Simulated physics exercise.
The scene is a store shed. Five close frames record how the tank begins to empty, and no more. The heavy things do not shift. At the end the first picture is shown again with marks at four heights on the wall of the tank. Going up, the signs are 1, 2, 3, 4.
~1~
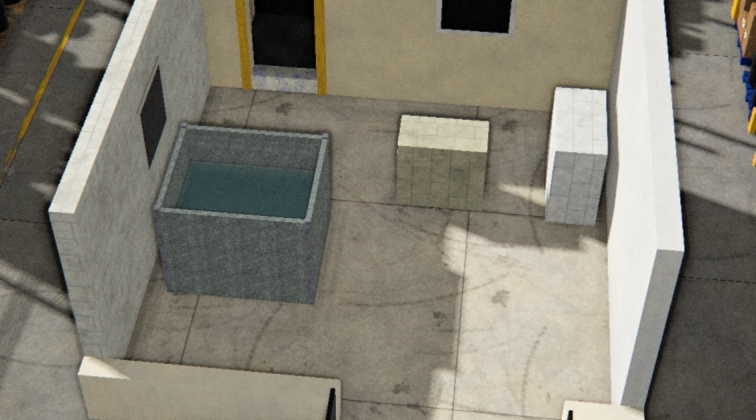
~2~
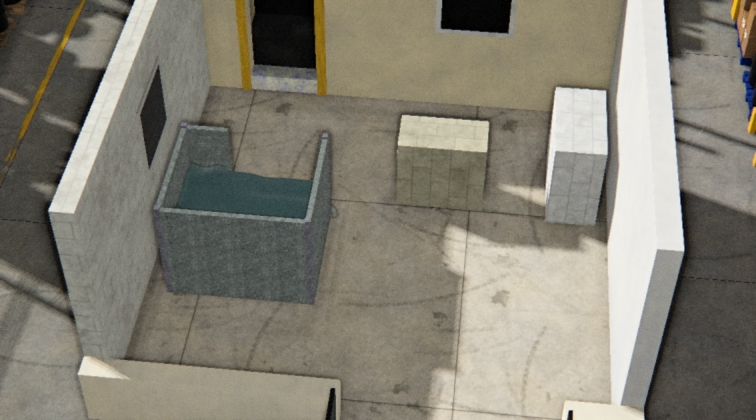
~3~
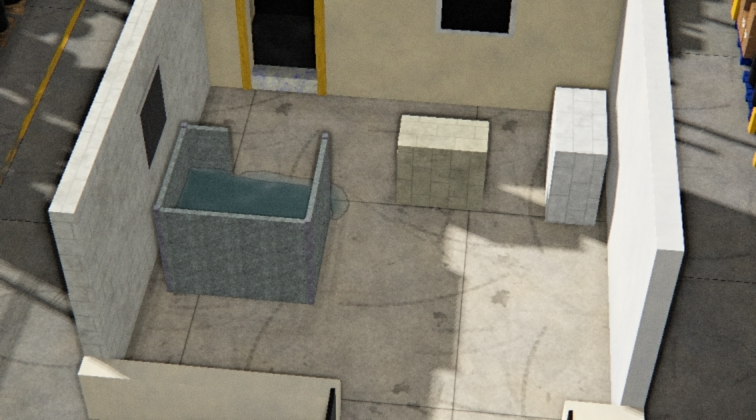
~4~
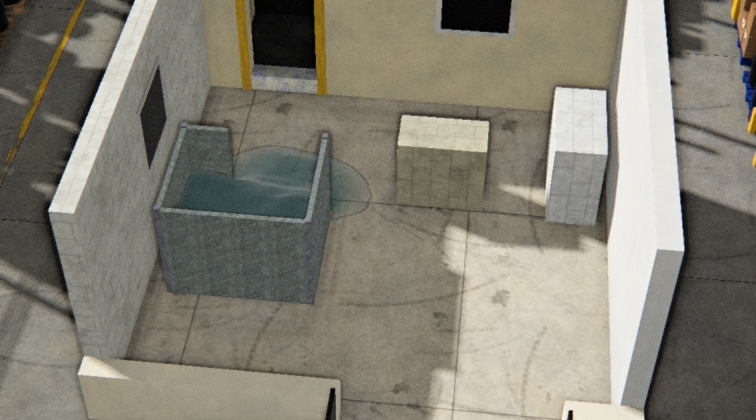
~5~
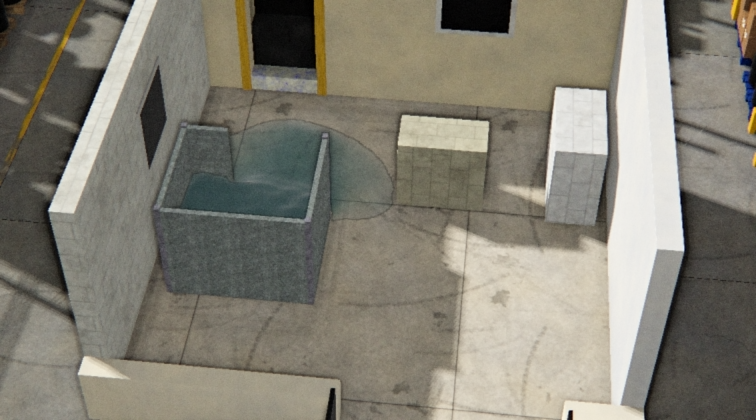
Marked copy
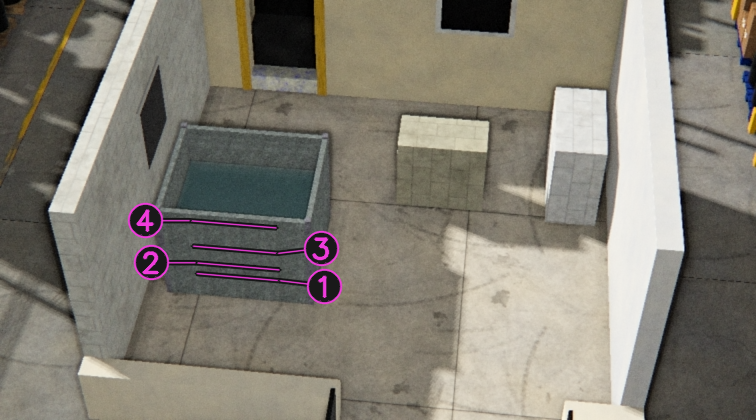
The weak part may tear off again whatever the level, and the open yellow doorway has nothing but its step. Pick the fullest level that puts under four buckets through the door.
Mark 2.
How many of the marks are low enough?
Two of the four.
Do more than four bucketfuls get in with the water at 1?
No.
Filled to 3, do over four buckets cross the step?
Yes.
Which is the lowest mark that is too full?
That would be 3.
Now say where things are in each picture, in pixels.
The first picture shows water in the tank at rest, its middle at (247, 203); foot of the yellow doorway at (285, 91); open gate at (452, 387).
In the second picture, water covers 1 % of the ground, its front hidden from here.
In the third picture, water covers 4 % of the ground, its front hidden from here.
The fourth picture shows front seen at (350, 180), 8 % of the ground wet.
The fifth picture shows front seen at (355, 154), 14 % of the ground wet.
On the marked copy, 1 at (238, 277); 2 at (237, 266); 3 at (235, 249); 4 at (232, 224); from the bottom up 1, 2, 3, 4.
If 1 is chosen, nothing gets over.
If 2 is chosen, a bucket or two gets in.
If 3 is chosen, about 10 bucketfuls get in.
If 4 is chosen, dozens of bucketfuls pour in.
